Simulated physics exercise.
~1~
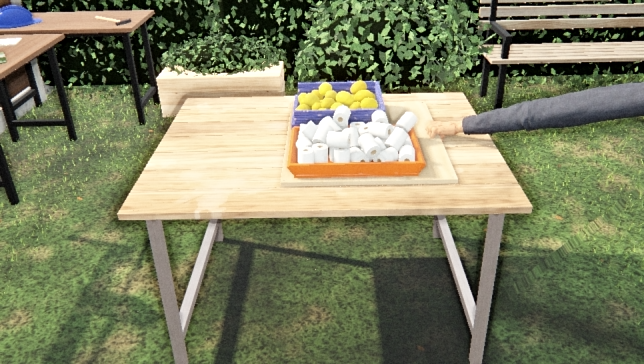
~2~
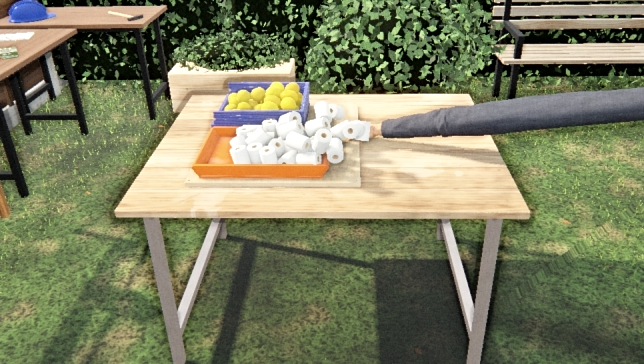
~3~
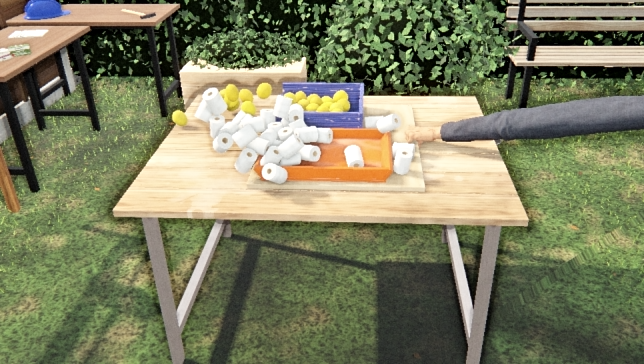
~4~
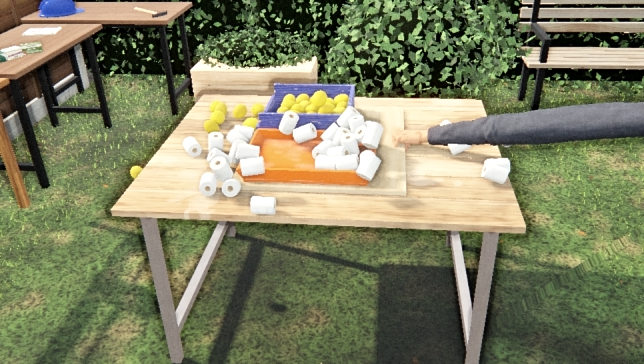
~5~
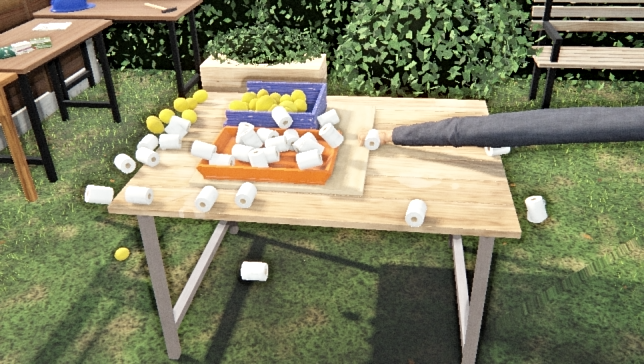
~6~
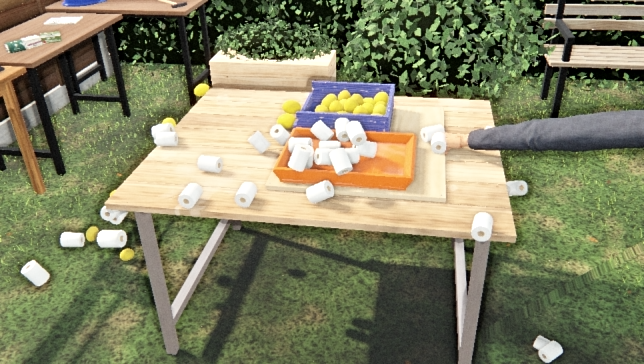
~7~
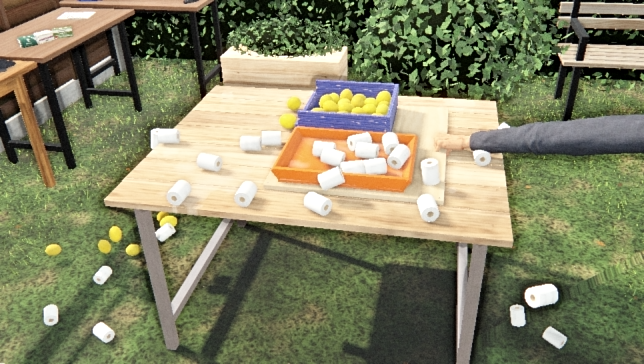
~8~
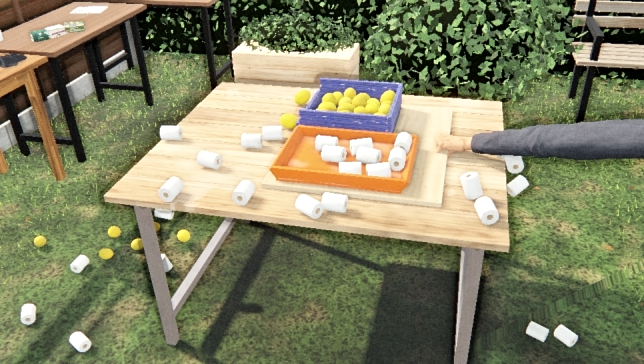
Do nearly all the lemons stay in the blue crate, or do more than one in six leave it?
More than one in six of the lemons leave the blue crate, ending up on the grass and the table.
